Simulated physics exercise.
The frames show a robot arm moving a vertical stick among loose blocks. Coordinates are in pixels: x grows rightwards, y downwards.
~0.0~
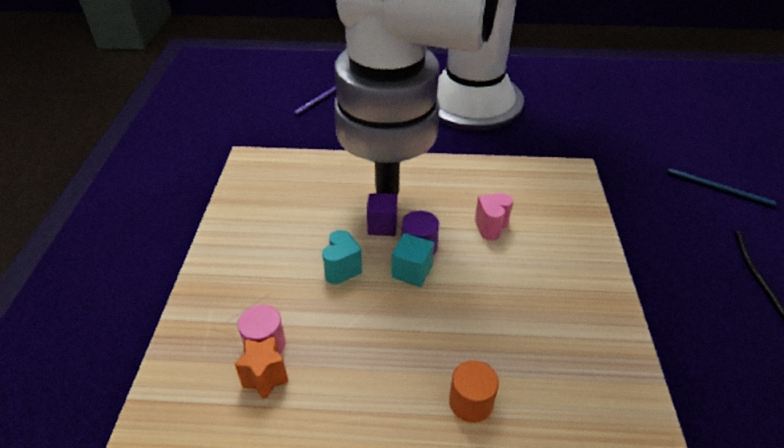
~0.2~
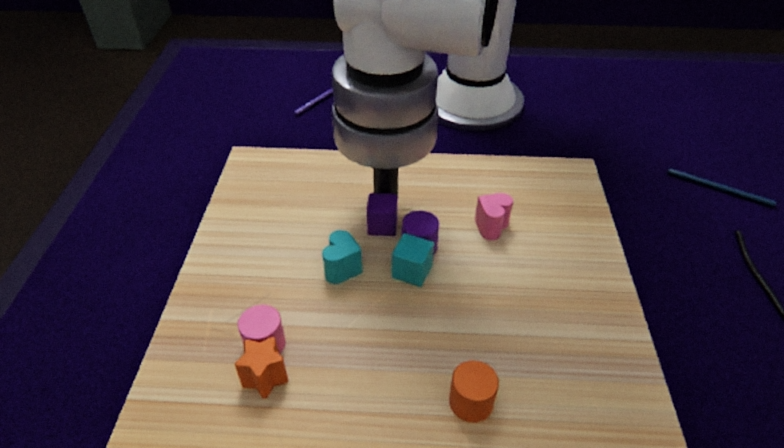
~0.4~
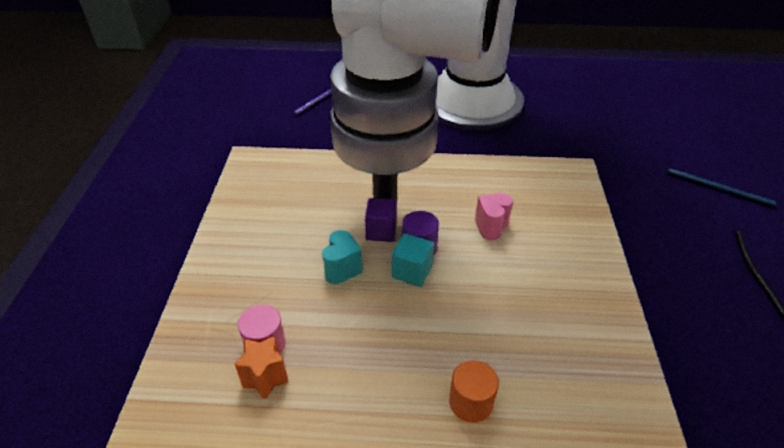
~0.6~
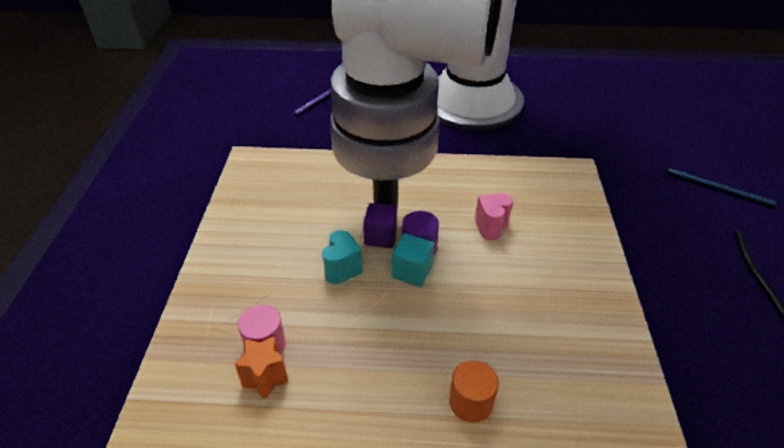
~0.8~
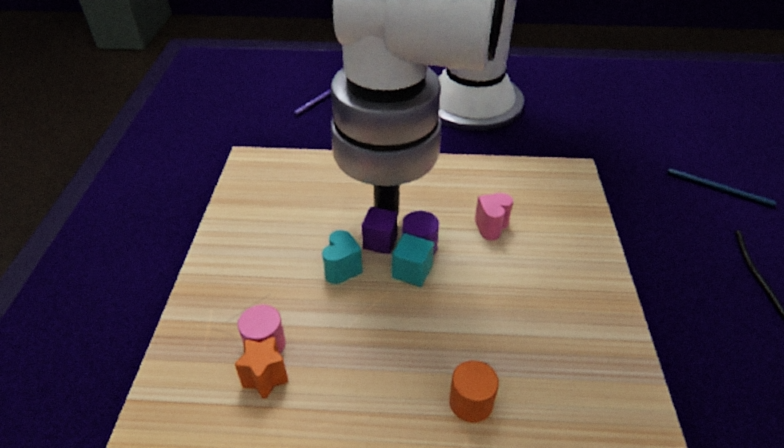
On a light wooden board, a robot arm's vertical stick slowly pushes a purple square block a short way toward the viewer, bringing it nearer a turquoise heart block, while the other blocks stay still.
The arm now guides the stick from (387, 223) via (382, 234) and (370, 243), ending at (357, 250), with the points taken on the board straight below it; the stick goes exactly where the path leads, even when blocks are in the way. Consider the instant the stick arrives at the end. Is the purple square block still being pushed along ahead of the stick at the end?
In short: No.
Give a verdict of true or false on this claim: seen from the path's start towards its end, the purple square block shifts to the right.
Answer: False.
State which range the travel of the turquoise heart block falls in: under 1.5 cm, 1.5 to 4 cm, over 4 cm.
It gets moved under 1.5 cm.
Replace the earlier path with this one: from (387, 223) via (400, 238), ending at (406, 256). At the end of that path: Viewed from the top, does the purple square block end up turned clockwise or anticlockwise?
From the top: Clockwise.
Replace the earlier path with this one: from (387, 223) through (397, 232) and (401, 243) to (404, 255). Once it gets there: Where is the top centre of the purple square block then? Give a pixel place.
It will likely be found at (377, 238).
The first path, step by step. Halfway along, stick at (376, 230); turquoise heart block at (339, 247); purple square block at (372, 236), turned 15° anticlockwise.
At the end, stick at (356, 241); turquoise heart block at (336, 250), turned 15° clockwise; purple square block at (369, 246), turned 30° anticlockwise; purple circular block unmoved.
